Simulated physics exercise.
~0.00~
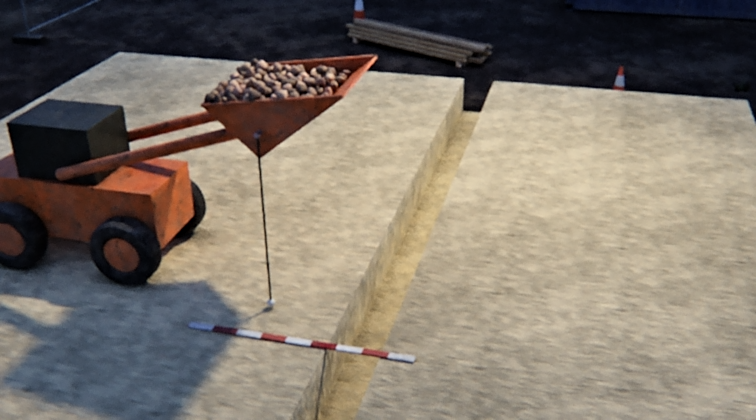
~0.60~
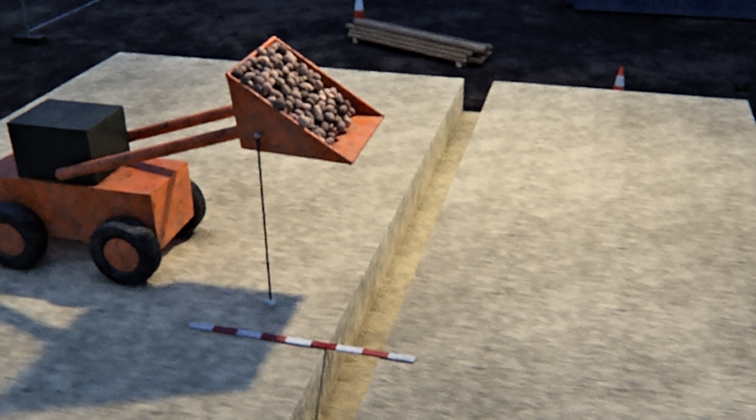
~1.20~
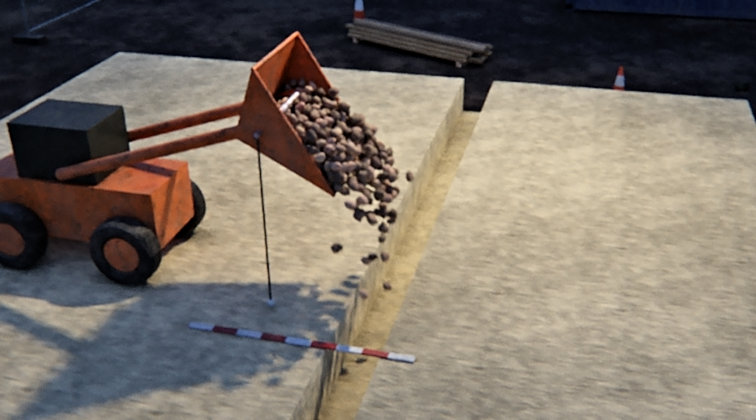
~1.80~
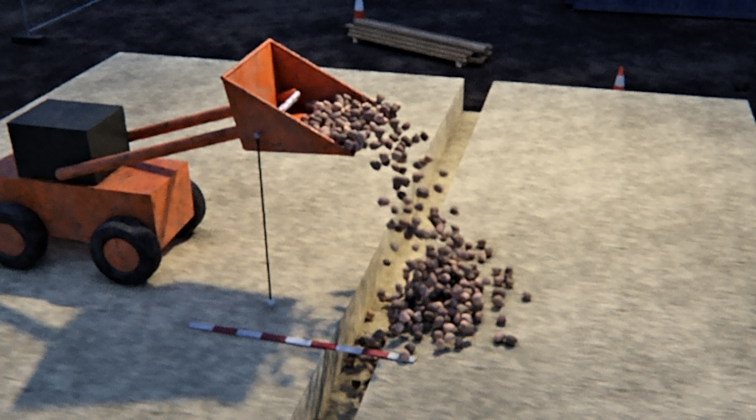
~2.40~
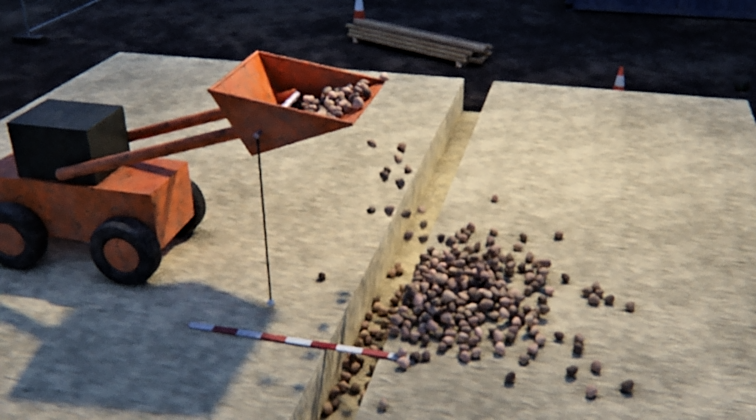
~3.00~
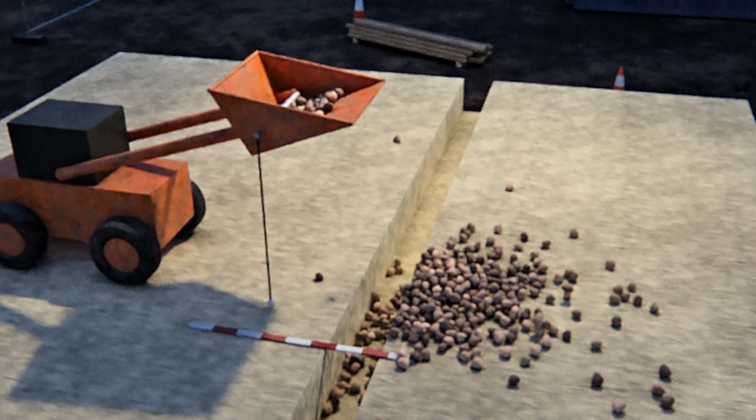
At the start, an orange loader stands on a pale surface at the left, its raised bucket heaped with brownish stones, facing a narrow trench near a red and white striped rod. The bucket tips forward and down to the right, with the stones still inside. As it tilts further, they pour over the lip in a thick stream toward the trench. The bucket then swings back up while stones keep falling, many landing beyond the trench and scattering right. Finally, a few stones remain in the bucket, some lie in the trench, and most rest in a spread pile on the far side.
